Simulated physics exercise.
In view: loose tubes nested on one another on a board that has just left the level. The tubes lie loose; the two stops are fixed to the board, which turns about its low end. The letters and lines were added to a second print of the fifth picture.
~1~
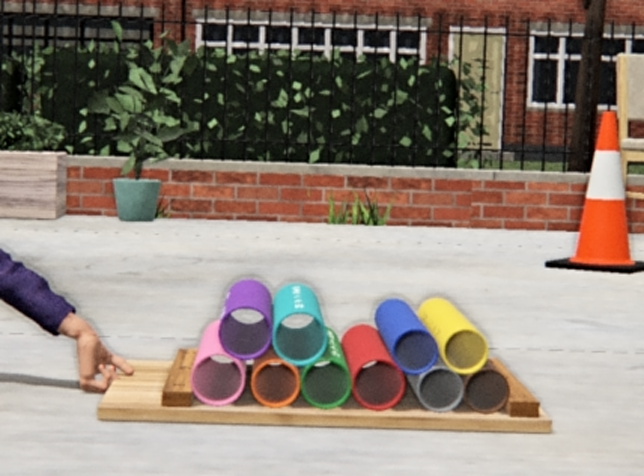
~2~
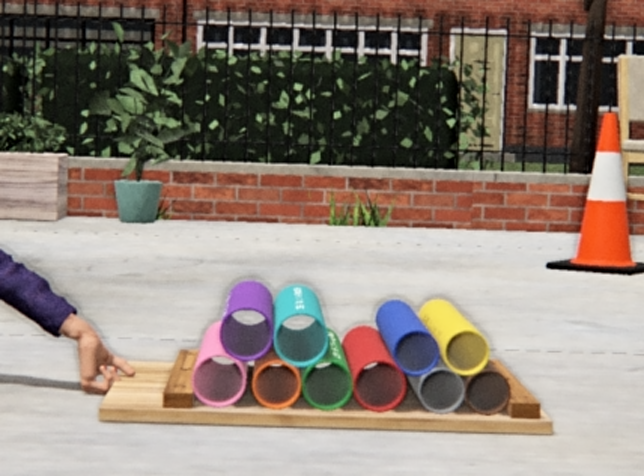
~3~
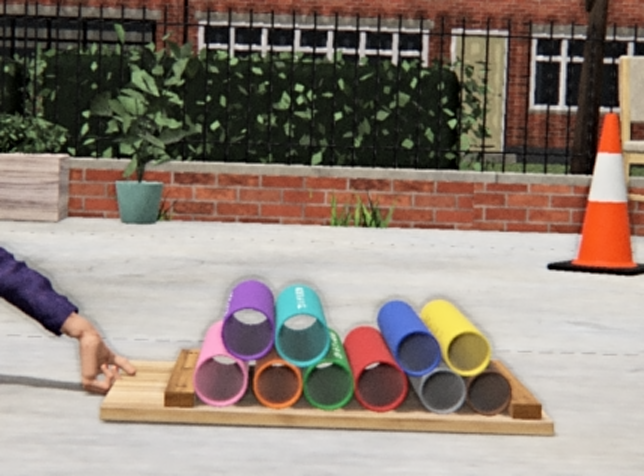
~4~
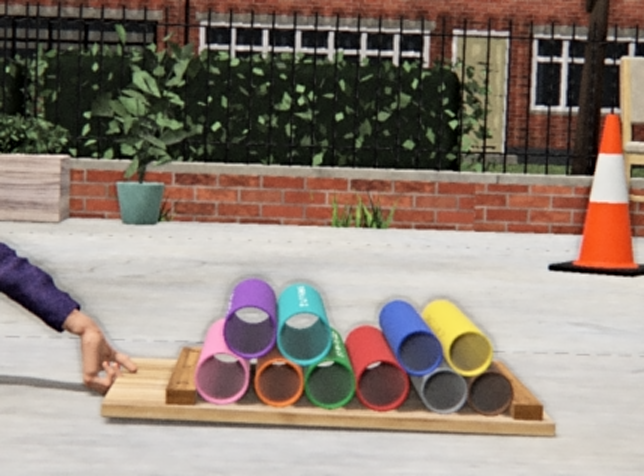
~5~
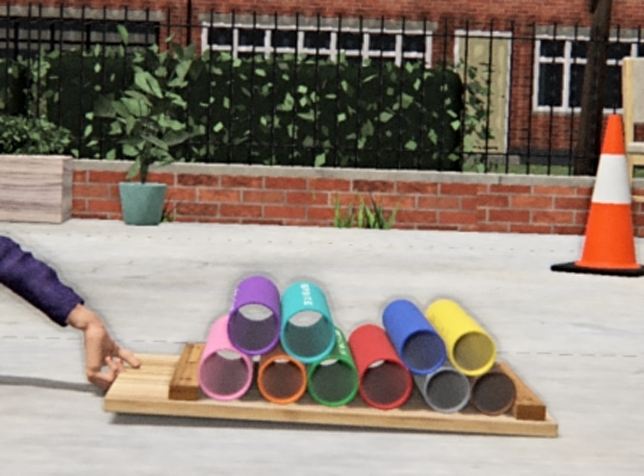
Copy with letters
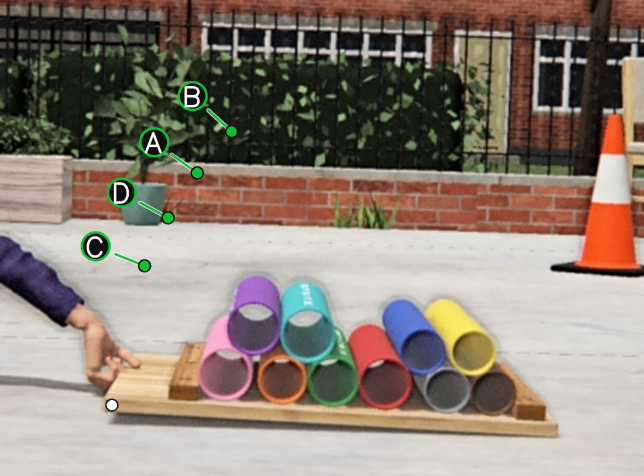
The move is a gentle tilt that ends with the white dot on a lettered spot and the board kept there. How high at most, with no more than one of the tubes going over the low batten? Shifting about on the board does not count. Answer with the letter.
It can be raised to C.
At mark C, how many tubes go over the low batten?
The count is none.
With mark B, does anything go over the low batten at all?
Yes, at B.
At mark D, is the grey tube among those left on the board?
Yes, with D.
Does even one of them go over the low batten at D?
Yes.
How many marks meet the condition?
One of them.
On the copy, A at (197, 173); B at (231, 132); C at (145, 266); D at (168, 218); the white dot at (112, 405).
On C. First, board at 14°.
Then, board at 20°.
Finally, board at 20°, none over the low batten.
By contrast, A four over the low batten (yellow, blue, turquoise, purple); B four over the low batten (yellow, blue, turquoise, purple); D two over the low batten (yellow, blue).
